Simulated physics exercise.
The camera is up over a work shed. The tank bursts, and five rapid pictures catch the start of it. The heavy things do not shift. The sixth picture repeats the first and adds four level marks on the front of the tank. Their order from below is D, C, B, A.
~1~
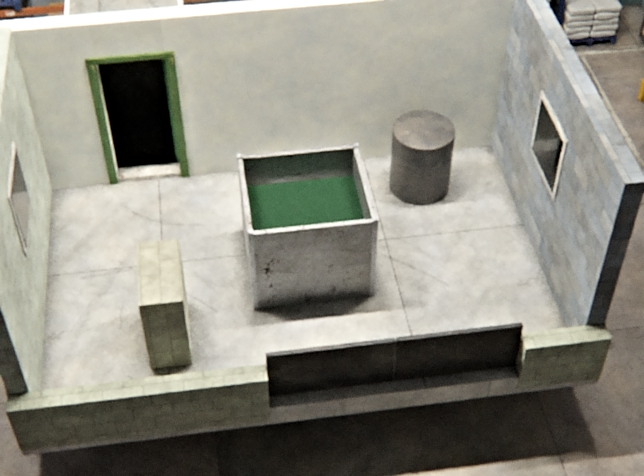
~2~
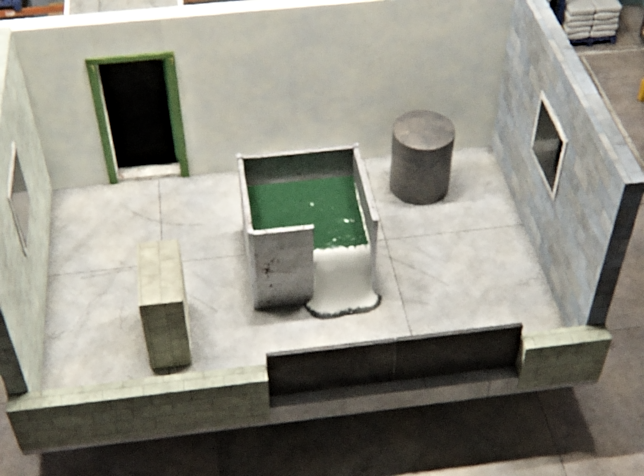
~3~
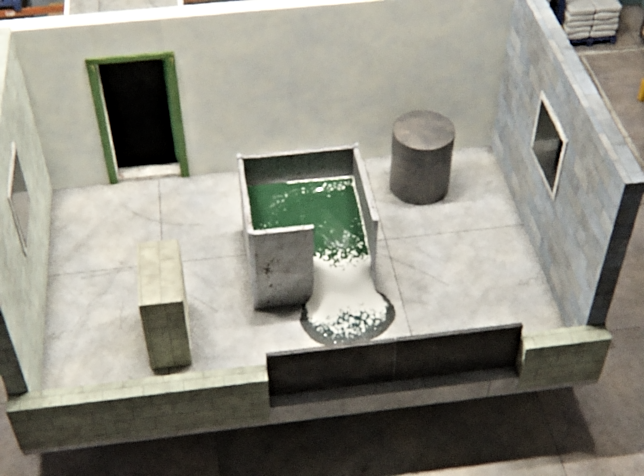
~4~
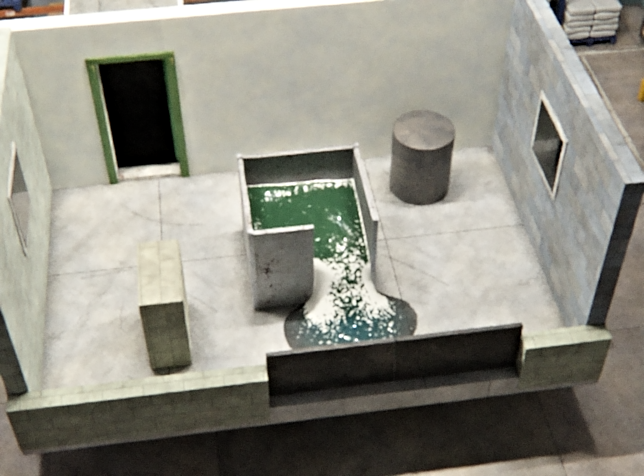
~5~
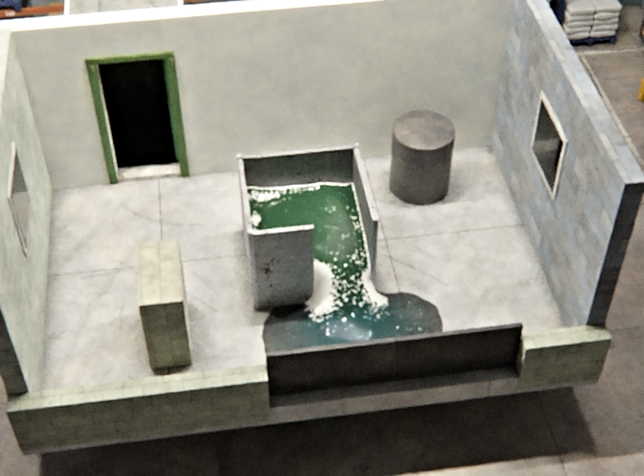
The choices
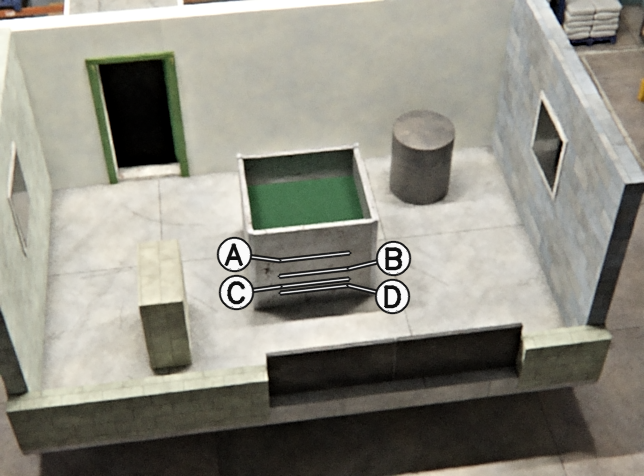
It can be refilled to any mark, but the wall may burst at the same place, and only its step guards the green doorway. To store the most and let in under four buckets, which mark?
Go for A.
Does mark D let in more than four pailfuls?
No, that is safe.
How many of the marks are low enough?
All four.
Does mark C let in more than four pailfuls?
No, not at all.
On the marked copy, A at (314, 256); B at (314, 272); C at (314, 282); D at (314, 289); from the bottom up D, C, B, A.
If A is chosen, a bucket or two gets in.
If B is chosen, nothing gets over.
If C is chosen, nothing gets over.
If D is chosen, nothing gets over.
